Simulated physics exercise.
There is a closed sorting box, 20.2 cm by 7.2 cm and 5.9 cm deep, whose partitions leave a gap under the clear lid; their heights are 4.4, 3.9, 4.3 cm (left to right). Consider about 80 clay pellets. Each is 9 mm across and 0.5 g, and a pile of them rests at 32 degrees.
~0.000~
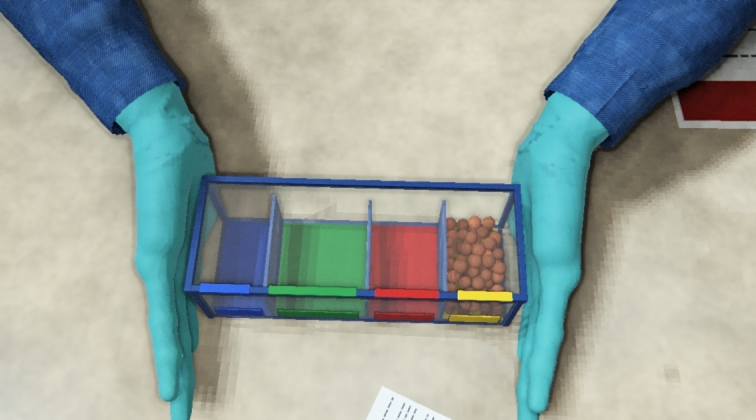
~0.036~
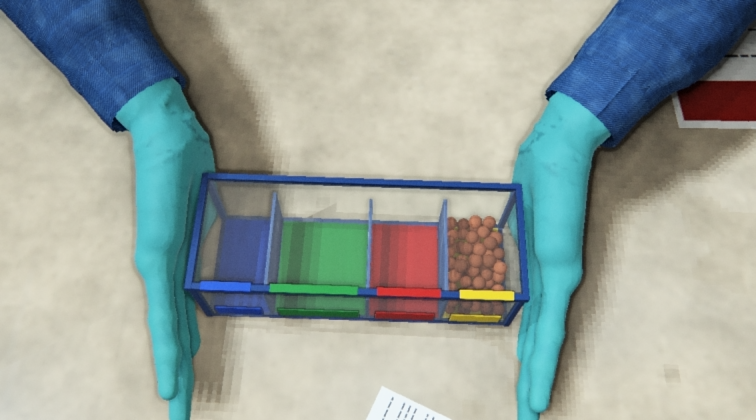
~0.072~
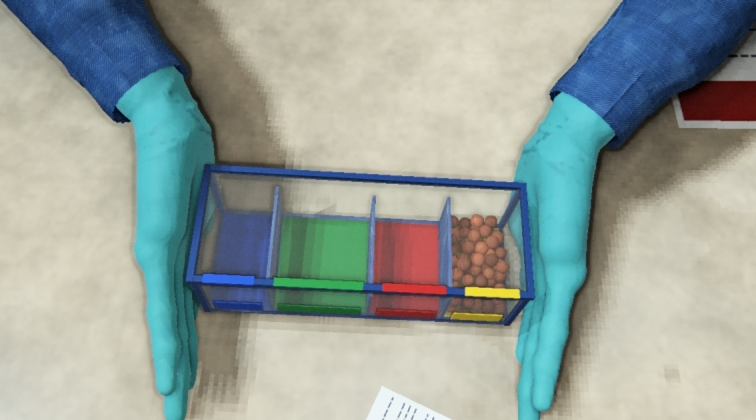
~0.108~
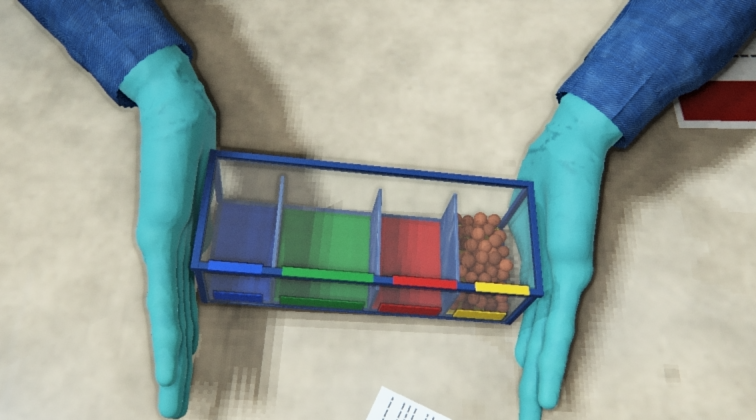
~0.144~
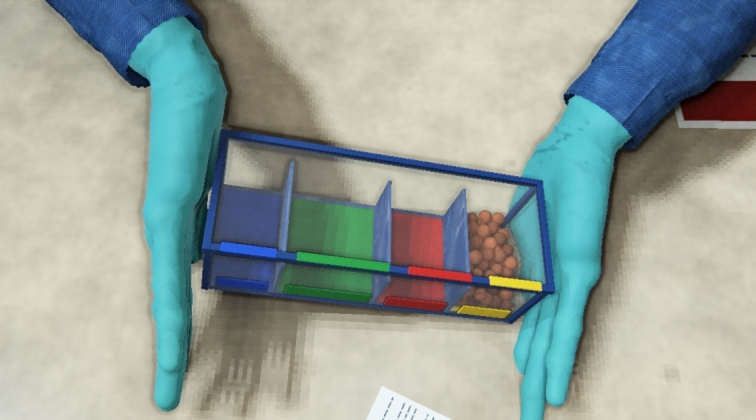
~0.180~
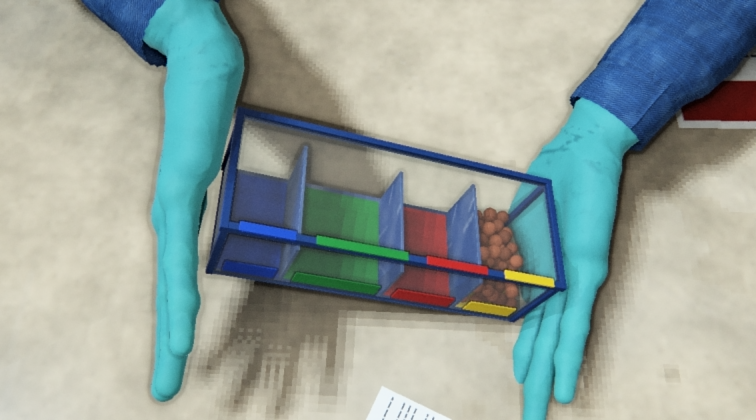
A clear box with blue edges, held between two teal-gloved hands with blue sleeves, is seen from above over a mottled beige surface. Its four compartments are marked blue, green, red and yellow from left to right, with brown pellets heaped in the yellow one. The hands tilt the box, slowly then faster, raising its left end while the pellets stay in their compartment and the view stays still.
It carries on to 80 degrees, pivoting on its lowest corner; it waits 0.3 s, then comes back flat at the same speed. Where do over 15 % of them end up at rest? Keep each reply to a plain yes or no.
Here goes: Red no; blue no; green no; yellow yes.
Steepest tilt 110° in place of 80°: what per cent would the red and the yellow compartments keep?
Then the red compartment would keep 0 per cent and the yellow one 100 per cent.
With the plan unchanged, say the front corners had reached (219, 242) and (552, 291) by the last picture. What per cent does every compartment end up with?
Red 0, blue 0, green 0, yellow 100.
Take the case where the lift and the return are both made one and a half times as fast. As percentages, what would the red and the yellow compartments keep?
Result: Red = 0 %; yellow = 100 %.
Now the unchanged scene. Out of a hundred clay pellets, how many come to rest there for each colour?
The red one gets 0, the blue one 0, the green one 0 and the yellow one 100.
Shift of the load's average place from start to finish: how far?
Net shift: Approx. 0.5 cm.
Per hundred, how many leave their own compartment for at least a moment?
0 per cent or so.
After 0.75 s, tilt 80 degrees; yellow 100 %.
After 1.14 s, tilt 45 degrees; yellow 100 %.
After 1.61 s, tilt 0 degrees; yellow 100 %.
In the end, at 2.1 s, red 0 %, blue 0 %, green 0 %, yellow 100 %.
